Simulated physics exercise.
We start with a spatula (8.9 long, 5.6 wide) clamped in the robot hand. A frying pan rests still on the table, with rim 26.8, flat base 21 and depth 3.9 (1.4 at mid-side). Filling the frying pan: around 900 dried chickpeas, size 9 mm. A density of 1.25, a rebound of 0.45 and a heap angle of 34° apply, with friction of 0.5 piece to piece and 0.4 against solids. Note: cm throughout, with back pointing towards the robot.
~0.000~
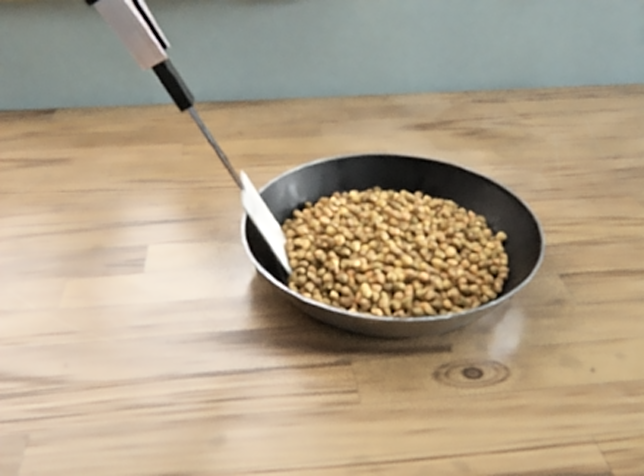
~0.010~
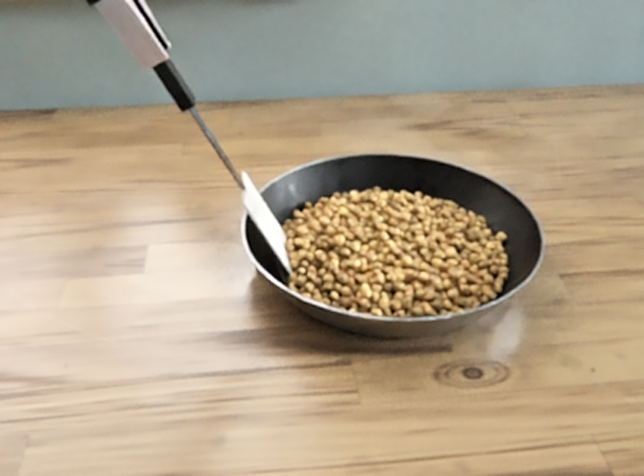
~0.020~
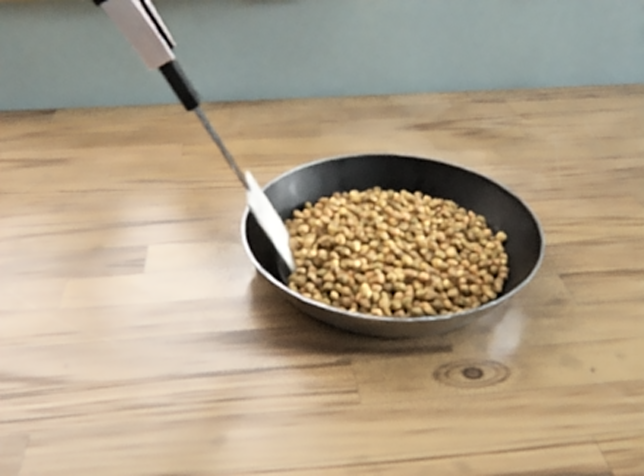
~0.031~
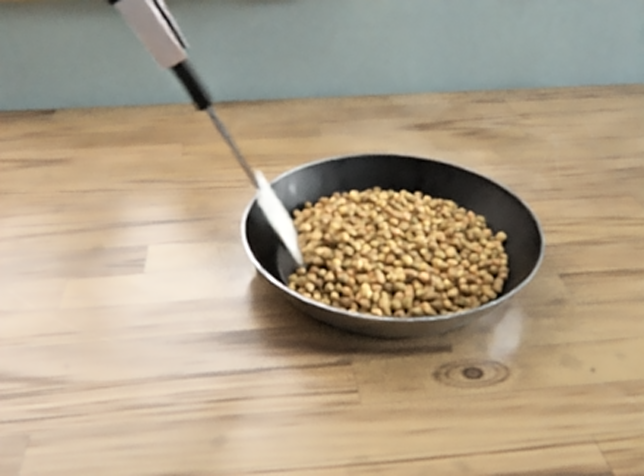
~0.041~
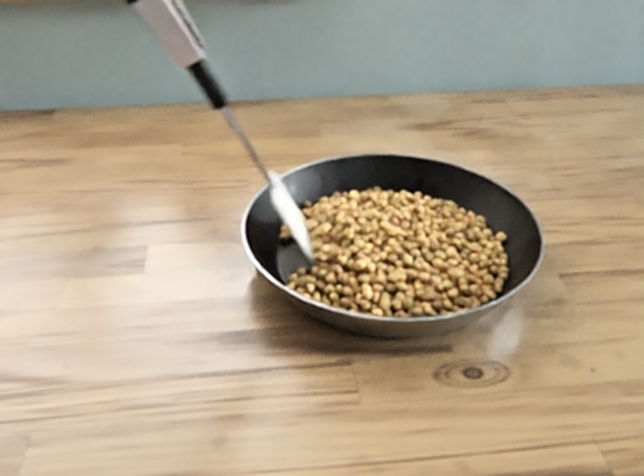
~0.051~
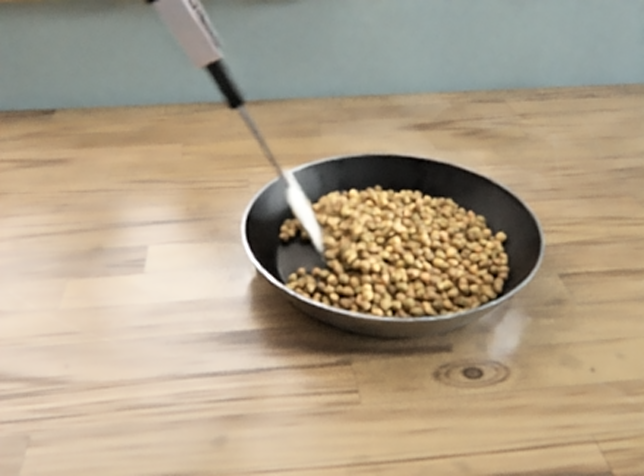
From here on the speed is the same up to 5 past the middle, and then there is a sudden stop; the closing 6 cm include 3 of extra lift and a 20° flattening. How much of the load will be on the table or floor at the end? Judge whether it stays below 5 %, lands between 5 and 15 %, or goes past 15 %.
It lands between 5 and 15 %.
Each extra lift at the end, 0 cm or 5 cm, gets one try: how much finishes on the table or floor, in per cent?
It works out to some 0 per cent for the first setting and some 10 per cent for the second.
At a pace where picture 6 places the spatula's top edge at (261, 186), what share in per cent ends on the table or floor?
Expect some 0 per cent there.
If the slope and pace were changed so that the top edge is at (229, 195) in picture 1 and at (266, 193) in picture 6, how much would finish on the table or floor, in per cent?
Roughly 5 percent ends up there.
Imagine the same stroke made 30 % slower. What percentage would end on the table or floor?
Approx. 0 per cent.
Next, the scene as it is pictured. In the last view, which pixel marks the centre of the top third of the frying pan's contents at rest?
Look near (452, 227).
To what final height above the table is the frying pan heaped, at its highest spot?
Height at the end: Around 3.5 cm.
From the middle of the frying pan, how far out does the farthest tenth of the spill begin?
I'd estimate close to 60 centimetres.
After 0.08 s, sloping 64°, highest piece 6 above the table; 900 in the frying pan.
After 0.10 s, sloping 58°, highest piece 8 above the table; 900 in the frying pan.
After 0.31 s, sloping 44°, highest piece 5 above the table; 827 in the frying pan, 69 on the table or floor, 4 on the blade or in flight.
After 1.36 s, sloping 44°, highest piece 3 above the table; 826 in the frying pan, 74 on the table or floor.
In the end, 826 in the frying pan, 74 on the table or floor. That is 8 % on the table or floor.
